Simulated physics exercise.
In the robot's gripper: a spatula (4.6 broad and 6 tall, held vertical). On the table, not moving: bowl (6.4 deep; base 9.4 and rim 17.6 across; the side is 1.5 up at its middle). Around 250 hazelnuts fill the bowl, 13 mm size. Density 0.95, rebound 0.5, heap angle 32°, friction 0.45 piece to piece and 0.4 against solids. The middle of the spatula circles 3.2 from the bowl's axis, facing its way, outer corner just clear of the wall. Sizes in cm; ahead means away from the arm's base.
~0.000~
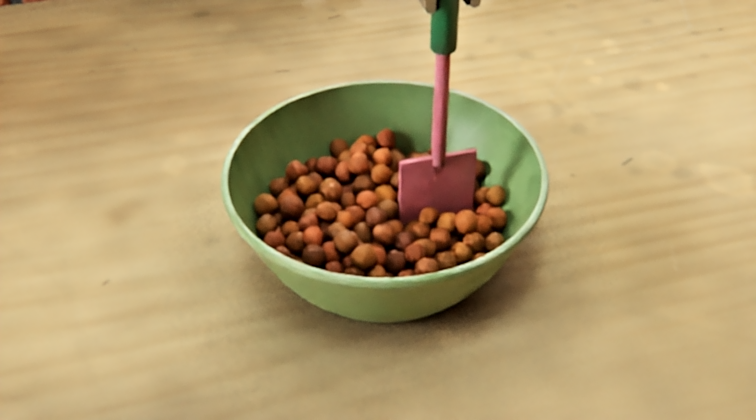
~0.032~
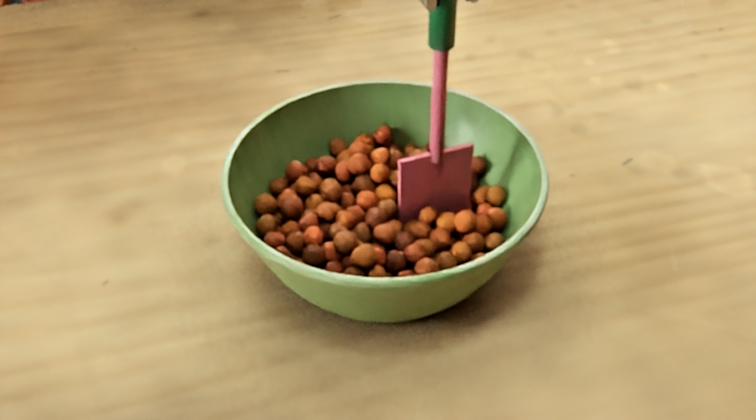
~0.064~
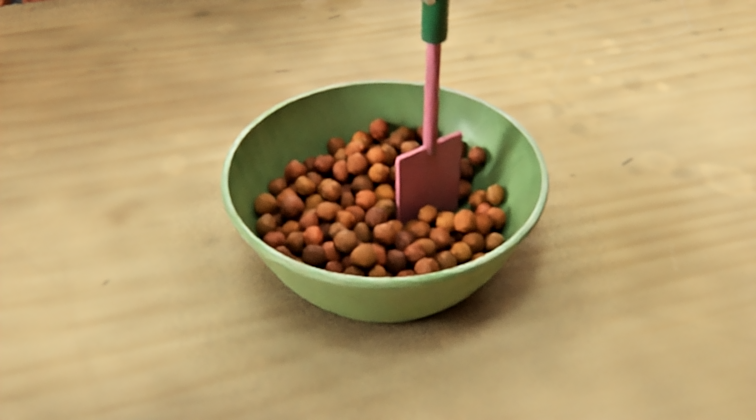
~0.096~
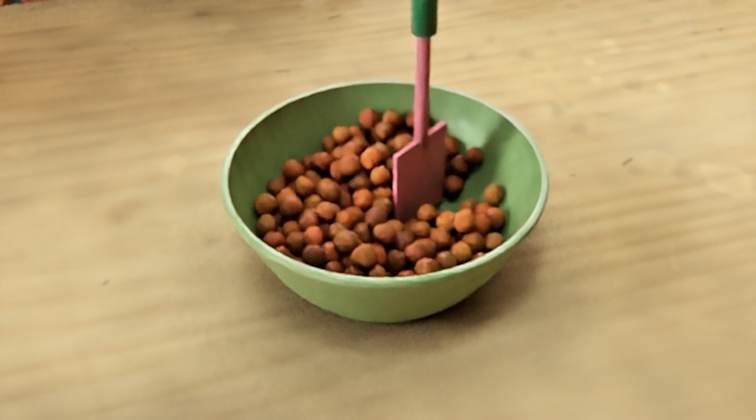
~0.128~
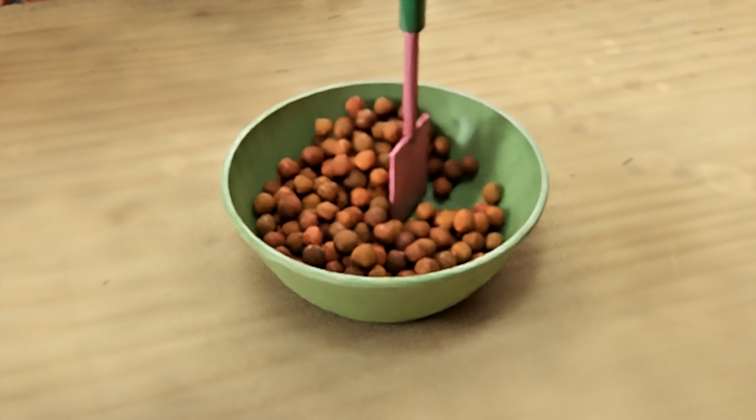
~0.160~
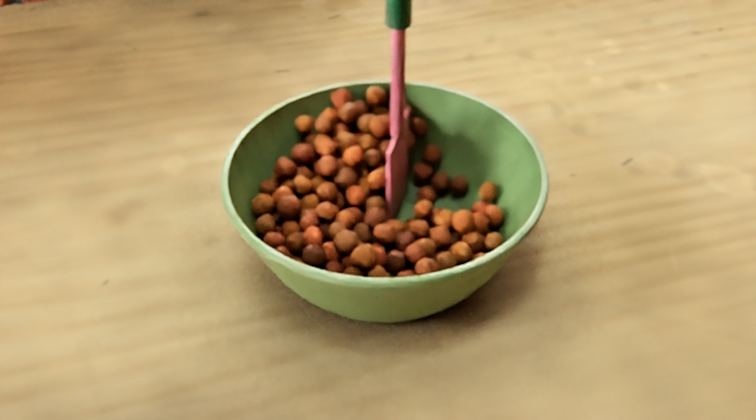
On a wooden table, a pink spatula turning and sweeping leftward through a green bowl, pushing round brown nuts up the far side.
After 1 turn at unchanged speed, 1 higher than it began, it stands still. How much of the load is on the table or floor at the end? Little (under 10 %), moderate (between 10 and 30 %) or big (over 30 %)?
Share on the table or floor: Little (under 10 %).
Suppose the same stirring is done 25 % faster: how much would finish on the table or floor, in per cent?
In that case some 5 per cent.
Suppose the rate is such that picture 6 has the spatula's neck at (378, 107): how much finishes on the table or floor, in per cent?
Some 5 per cent.
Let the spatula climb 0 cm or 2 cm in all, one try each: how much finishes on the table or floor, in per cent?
About 0 and 0 per cent.
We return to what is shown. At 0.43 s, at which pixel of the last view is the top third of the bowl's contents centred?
At about (334, 241).
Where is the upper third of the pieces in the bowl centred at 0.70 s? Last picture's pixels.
Near (469, 209).
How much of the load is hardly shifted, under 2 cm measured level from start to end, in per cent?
Some 5 per cent.
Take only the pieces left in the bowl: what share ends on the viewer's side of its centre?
Some 40 per cent.
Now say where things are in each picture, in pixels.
Spatula neck at (440, 134), 0° round; upper third of the load around (363, 215), from x 265 to 495, top at y 140; 247 in the bowl, in the first frame.
Spatula neck at (438, 131), 6° round; upper third of the load around (364, 211), from x 265 to 495, top at y 135, in the second frame.
Spatula neck at (431, 123), 19° round; upper third of the load around (362, 205), from x 265 to 495, top at y 130, in the third frame.
Spatula neck at (422, 117), 33° round; upper third of the load around (360, 197), from x 265 to 495, top at y 120, in the fourth frame.
Spatula neck at (410, 112), 47° round; upper third of the load around (354, 179), from x 265 to 495, top at y 105, in the fifth frame.
Spatula neck at (398, 109), 60° round; upper third of the load around (345, 180), from x 265 to 495, top at y 95; 247 in the bowl, in the sixth frame.
After 0.43 s, 177° round, highest piece 8 above the table; 246 in the bowl, 1 in flight or on the tool.
After 0.70 s, 293° round, highest piece 8 above the table; 245 in the bowl, 2 on the table or floor.
After 1.03 s, 0° round, highest piece 6 above the table; 243 in the bowl, 4 on the table or floor.
After 1.73 s, 0° round, highest piece 6 above the table; 243 in the bowl, 4 on the table or floor.
At rest, 243 in the bowl, 4 on the table or floor. That is 2 % on the table or floor.
